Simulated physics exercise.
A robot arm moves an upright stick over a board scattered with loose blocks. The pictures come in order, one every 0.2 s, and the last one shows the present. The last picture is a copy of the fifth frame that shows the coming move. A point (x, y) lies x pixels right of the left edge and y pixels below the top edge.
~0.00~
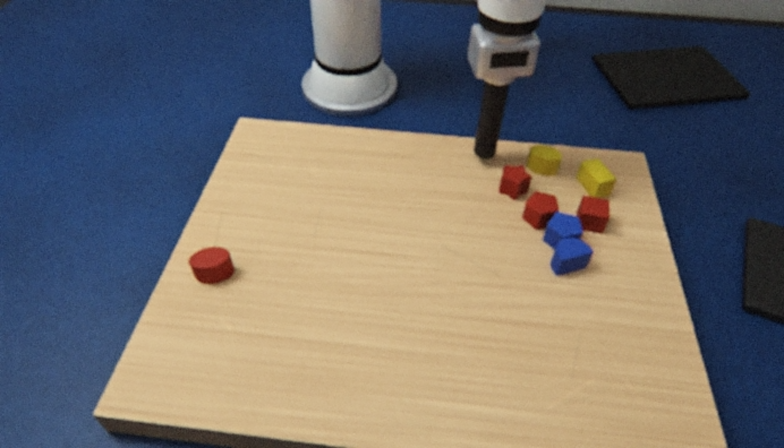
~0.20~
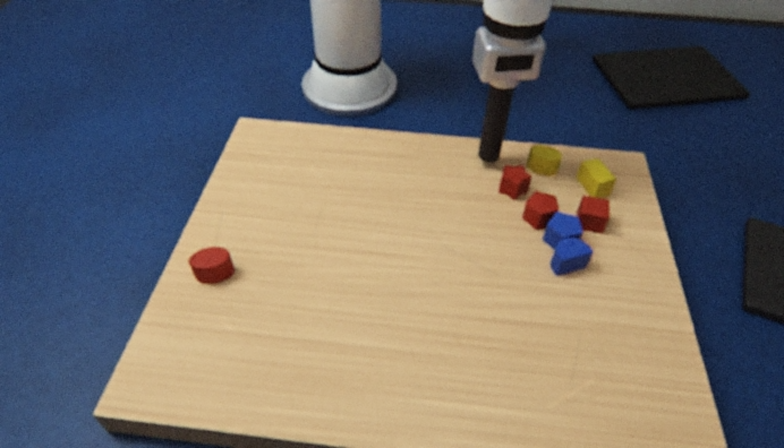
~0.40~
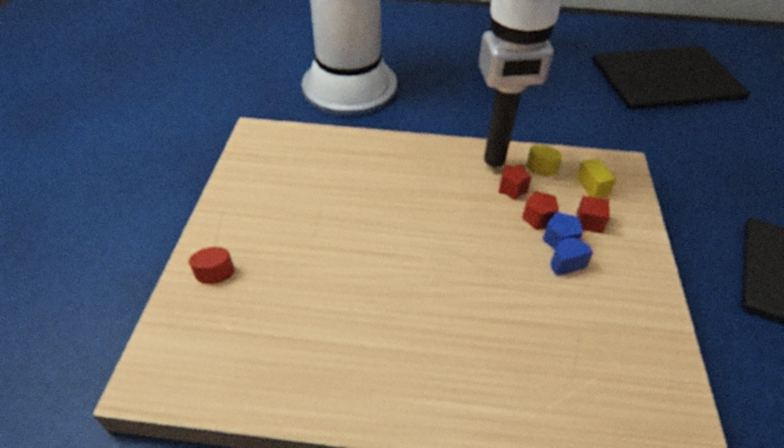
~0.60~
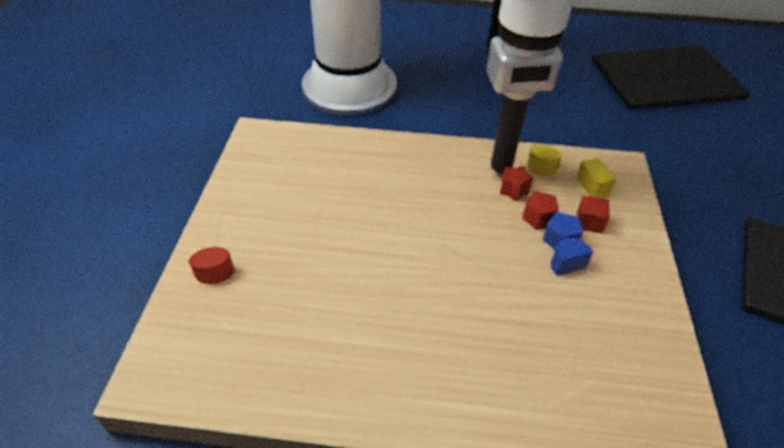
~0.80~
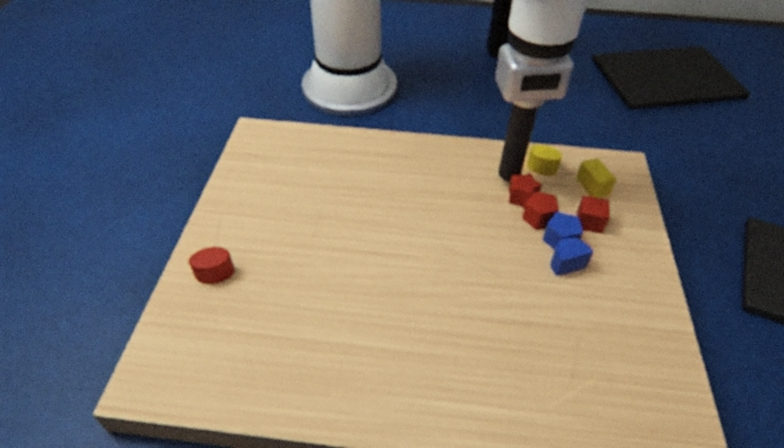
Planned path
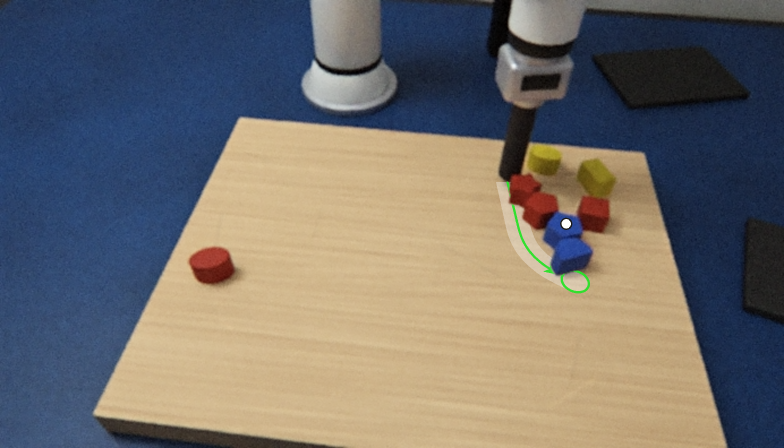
A robot arm's upright black stick slides right and toward the viewer along a wooden board's far edge, then nudges a small red star slightly right, closer to a red five-sided block, while the other loose blocks stay still.
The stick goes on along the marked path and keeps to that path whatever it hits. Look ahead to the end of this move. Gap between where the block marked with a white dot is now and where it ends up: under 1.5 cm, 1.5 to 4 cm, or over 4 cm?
The largest band: Over 4 cm.
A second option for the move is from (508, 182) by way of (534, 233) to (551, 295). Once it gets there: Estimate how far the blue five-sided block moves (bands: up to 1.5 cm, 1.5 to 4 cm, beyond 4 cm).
It falls in the over 4 cm band.
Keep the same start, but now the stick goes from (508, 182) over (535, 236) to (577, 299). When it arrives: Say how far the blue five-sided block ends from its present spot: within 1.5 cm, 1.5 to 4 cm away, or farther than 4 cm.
Upwards of 4 cm.
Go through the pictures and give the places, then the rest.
The first frame shows lower end of the stick at (485, 152), tops of blocks, red star at (516, 173), red five-sided block at (544, 202), blue five-sided block at (566, 224), blue half-round block at (573, 248).
The second frame shows stick at (489, 155), blocks as before.
The third frame shows stick at (495, 160), blocks as before.
The fourth frame shows stick at (501, 166), red star at (517, 174).
The fifth frame shows stick at (509, 174), red star at (526, 182), red five-sided block at (544, 202), blue five-sided block at (566, 224), blue half-round block at (573, 248).
The drawn path runs from (508, 182) via (516, 216) and (531, 253), ending at (575, 281); the dot is on the blue five-sided block.
What follows on the original path. One third of the way, stick at (518, 208); red star at (533, 217), turned 15° anticlockwise; red five-sided block at (563, 226), turned 50° anticlockwise; blue five-sided block at (593, 238), turned 10° anticlockwise; blue half-round block at (580, 258), turned 40° clockwise.
Two thirds of the way, stick at (533, 245); red star at (557, 255), turned 35° anticlockwise; red five-sided block at (587, 250), turned 95° anticlockwise; blue five-sided block at (615, 243), turned 60° anticlockwise; blue half-round block at (603, 278), turned 70° clockwise.
At the end, stick at (578, 274); red star at (588, 288); red five-sided block at (610, 261), turned 130° anticlockwise; blue five-sided block at (624, 242), turned 95° anticlockwise; blue half-round block at (630, 297), turned 60° clockwise.
